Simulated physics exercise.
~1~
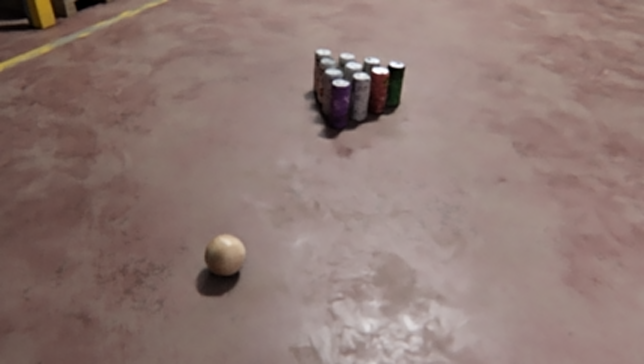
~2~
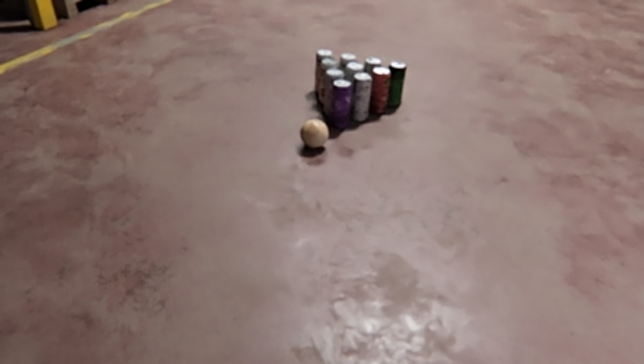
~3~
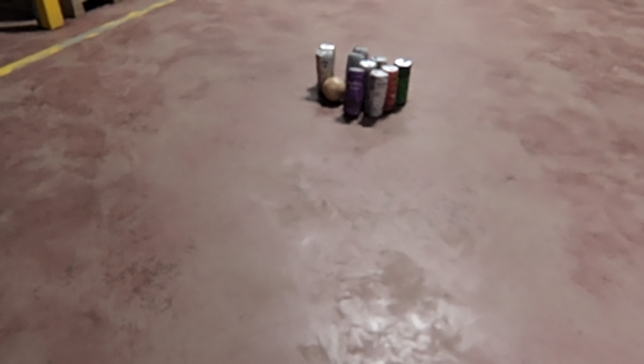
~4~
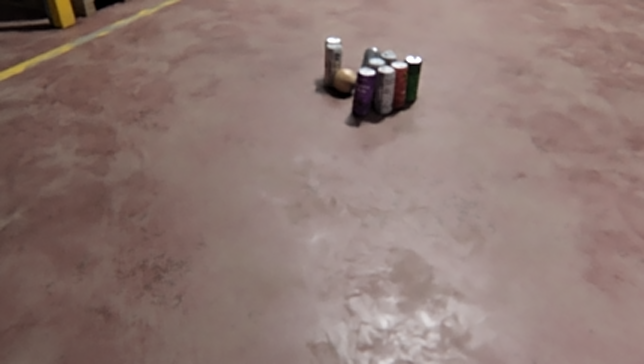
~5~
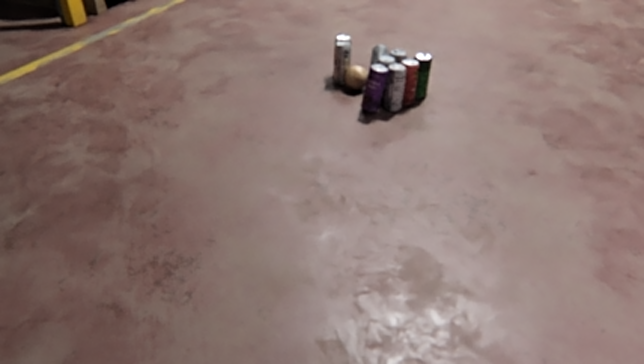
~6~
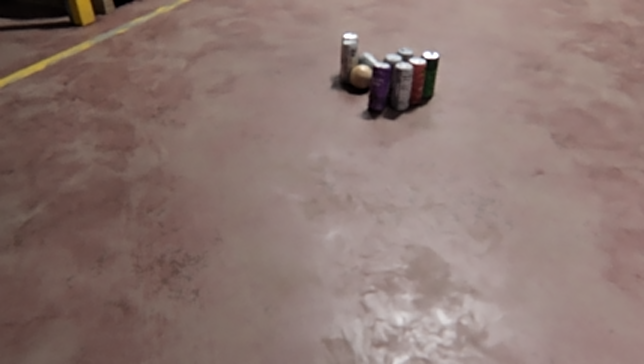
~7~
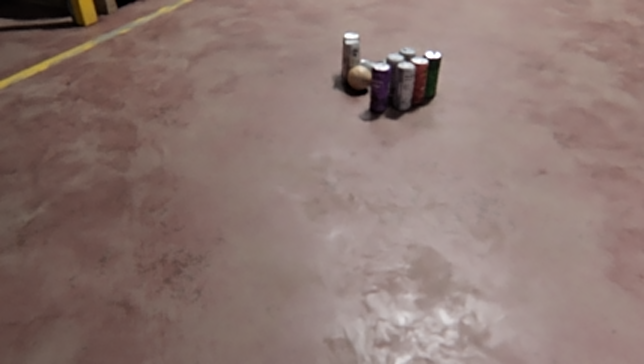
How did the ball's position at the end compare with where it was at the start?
At the start the ball was out on the open floor, in front of and to the left of the cylinders. By the end it was farther away and to the right, nestled among them just left of the purple one.
A wooden ball rolled across the floor into a tight wedge of upright cylinders, pushing in on the left side and jostling several. It ended up among them beside the purple one, with most, including the green one, still standing.
